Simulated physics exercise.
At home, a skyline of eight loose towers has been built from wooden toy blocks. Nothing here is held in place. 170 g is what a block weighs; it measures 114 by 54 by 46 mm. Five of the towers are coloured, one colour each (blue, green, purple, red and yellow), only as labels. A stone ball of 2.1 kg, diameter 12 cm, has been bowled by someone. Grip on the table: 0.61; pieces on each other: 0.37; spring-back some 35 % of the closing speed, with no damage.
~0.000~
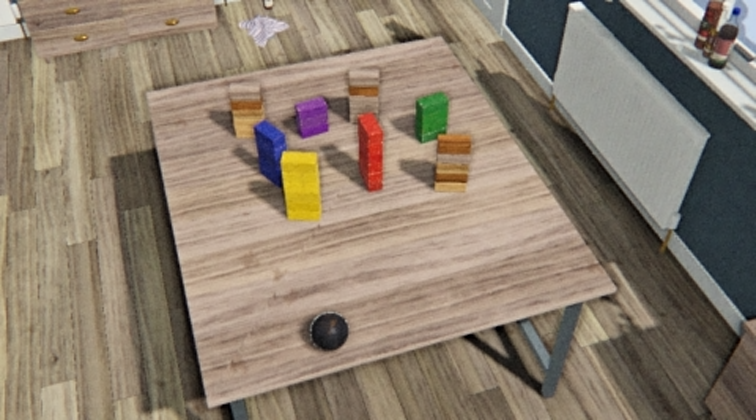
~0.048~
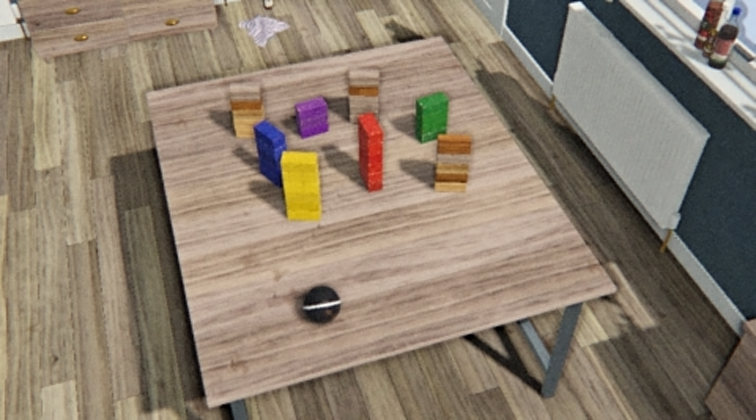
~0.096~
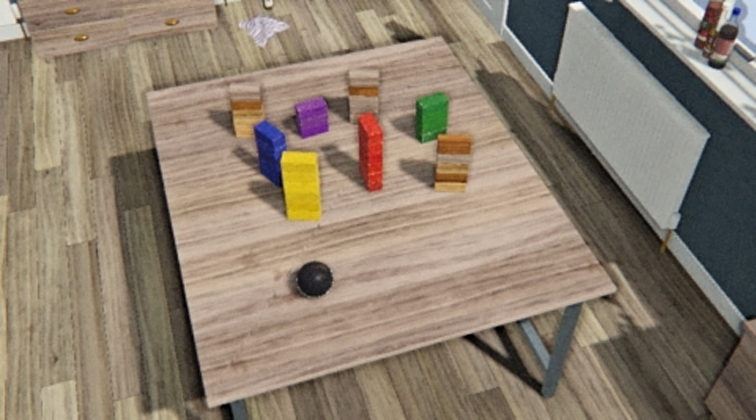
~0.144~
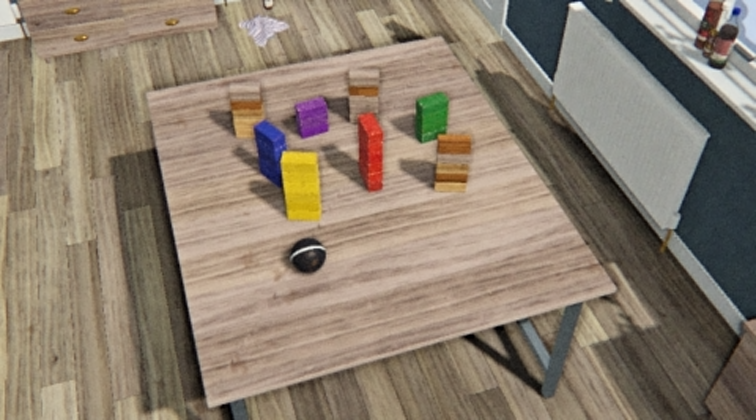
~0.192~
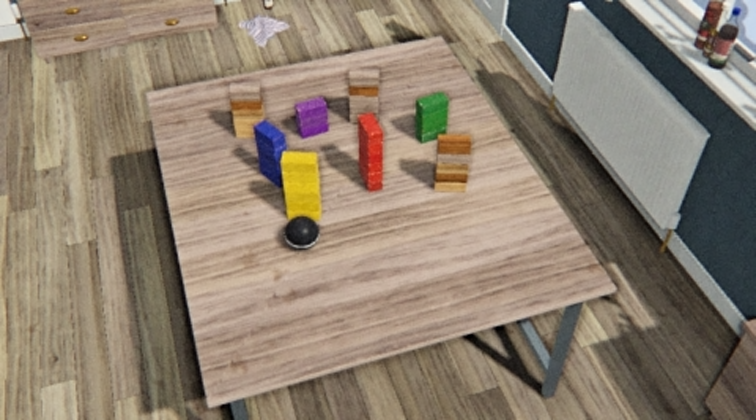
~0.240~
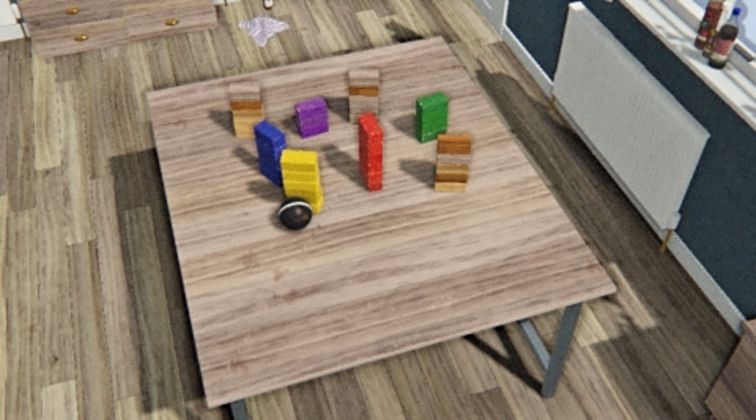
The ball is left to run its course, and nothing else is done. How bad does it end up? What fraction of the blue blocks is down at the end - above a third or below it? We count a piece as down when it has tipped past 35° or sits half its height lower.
It is above a third.
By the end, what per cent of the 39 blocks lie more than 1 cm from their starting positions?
Result: 45 per cent.
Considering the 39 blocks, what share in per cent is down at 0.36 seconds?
10 %.
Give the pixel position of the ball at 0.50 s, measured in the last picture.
Roughly (264, 163).
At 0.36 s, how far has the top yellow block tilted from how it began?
Roughly 60°.
Around 0.36 s, ball still moving; none of the 5 blue blocks down (4 of 39 in all colours); top blue block unmoved; top yellow block tipped 64°.
Around 0.50 s, ball still moving; 3 of the 5 blue blocks down (7 of 39 in all colours); top blue block tipped 59°, 44 mm lower; top yellow block on its side.
Around 0.70 s, ball still moving; 4 of the 5 blue blocks down (11 of 39 in all colours); top blue block on its side; top yellow block on its side.
Finally (1.5 s), ball rolling away; 4 of the 5 blue blocks down (11 of 39 in all colours); top blue block on its side; top purple block upside down. That is 80 per cent. Seen by the last camera, middles, top blue block near (249, 187), top purple block near (297, 100).
